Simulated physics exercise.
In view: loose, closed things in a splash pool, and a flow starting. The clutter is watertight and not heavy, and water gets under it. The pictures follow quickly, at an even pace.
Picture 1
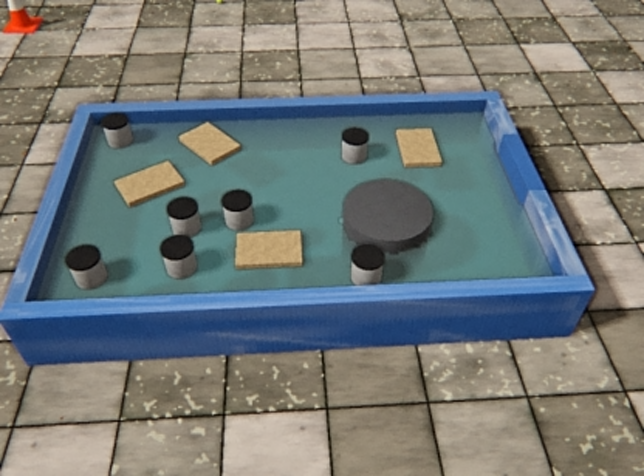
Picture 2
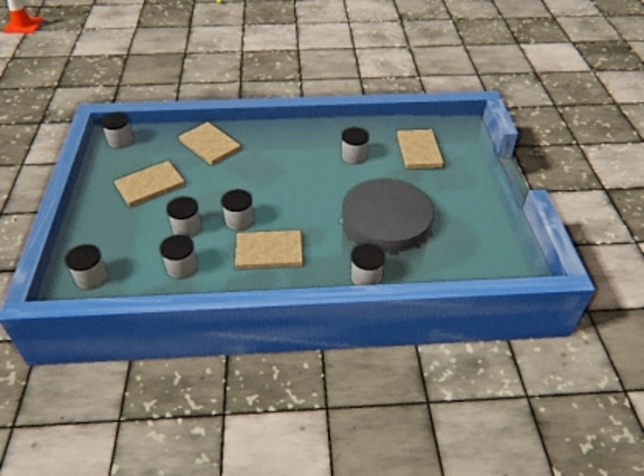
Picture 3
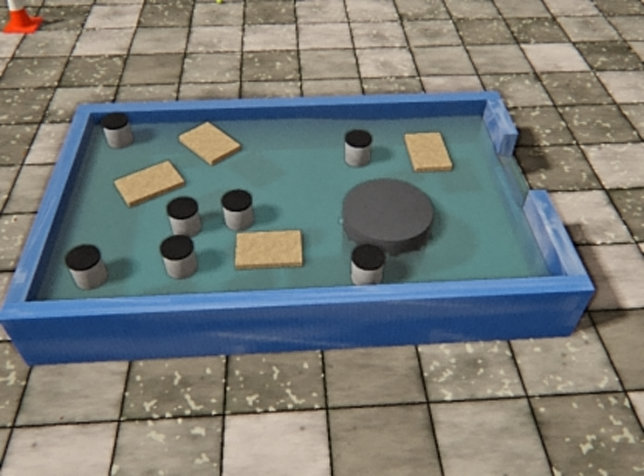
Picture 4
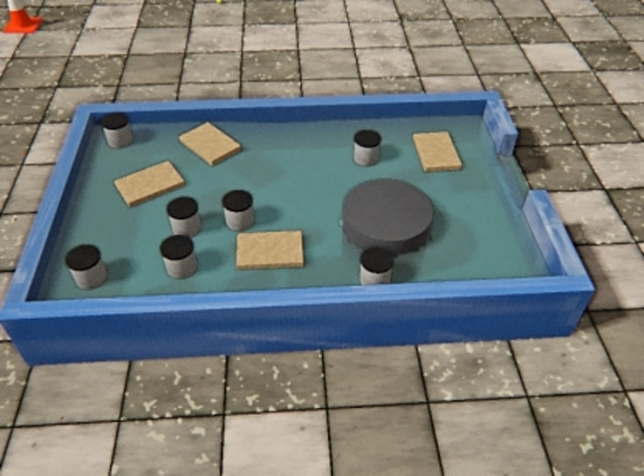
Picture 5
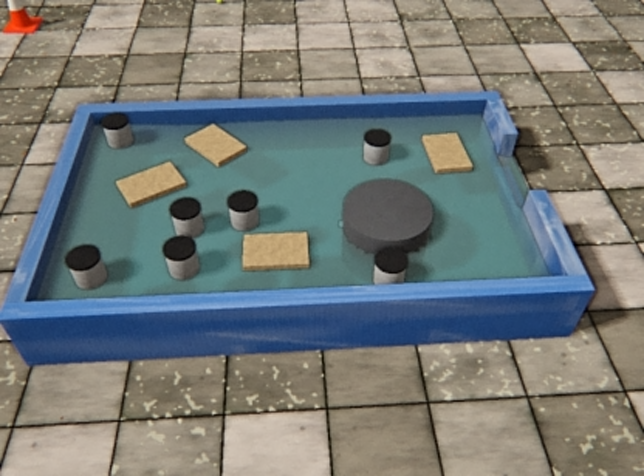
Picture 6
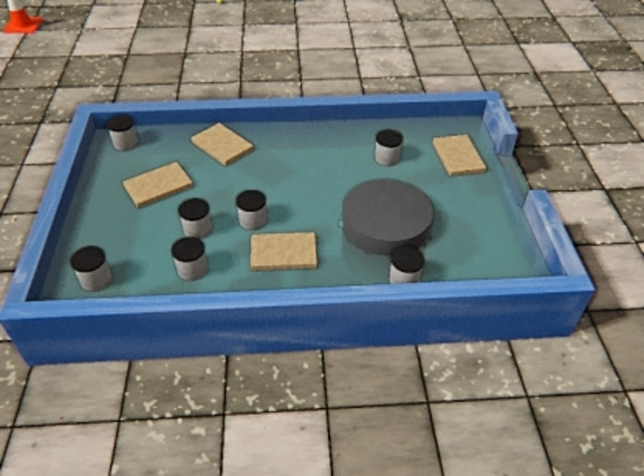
A gap opens in the blue pool's right wall, and floating blocks and cylinders drift slightly right.
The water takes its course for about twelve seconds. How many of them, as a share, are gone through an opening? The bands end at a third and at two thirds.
It is under a third.
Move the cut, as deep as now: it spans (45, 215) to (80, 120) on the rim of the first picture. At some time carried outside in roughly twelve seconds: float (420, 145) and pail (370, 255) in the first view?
In turn: Kept in, inside.
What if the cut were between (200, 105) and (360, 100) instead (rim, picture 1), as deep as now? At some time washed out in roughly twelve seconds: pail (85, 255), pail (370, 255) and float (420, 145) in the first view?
In turn: Still in, stays, gone.
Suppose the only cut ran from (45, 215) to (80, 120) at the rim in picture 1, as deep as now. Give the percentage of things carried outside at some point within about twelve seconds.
Roughly 50 per cent.
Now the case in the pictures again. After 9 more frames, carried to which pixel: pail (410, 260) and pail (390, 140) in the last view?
Around (482, 248) and (468, 146).
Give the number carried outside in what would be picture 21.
That makes 2.
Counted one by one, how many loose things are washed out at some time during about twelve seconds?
I count 3.
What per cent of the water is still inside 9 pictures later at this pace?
Some 80 per cent.
A moment on, 0 of 11 are out; 11 afloat.
Next, 1 of 11 are out; 10 afloat.
Later, 2 of 11 are out; 9 afloat.
In the end, 3 of 11 are out; 8 afloat.
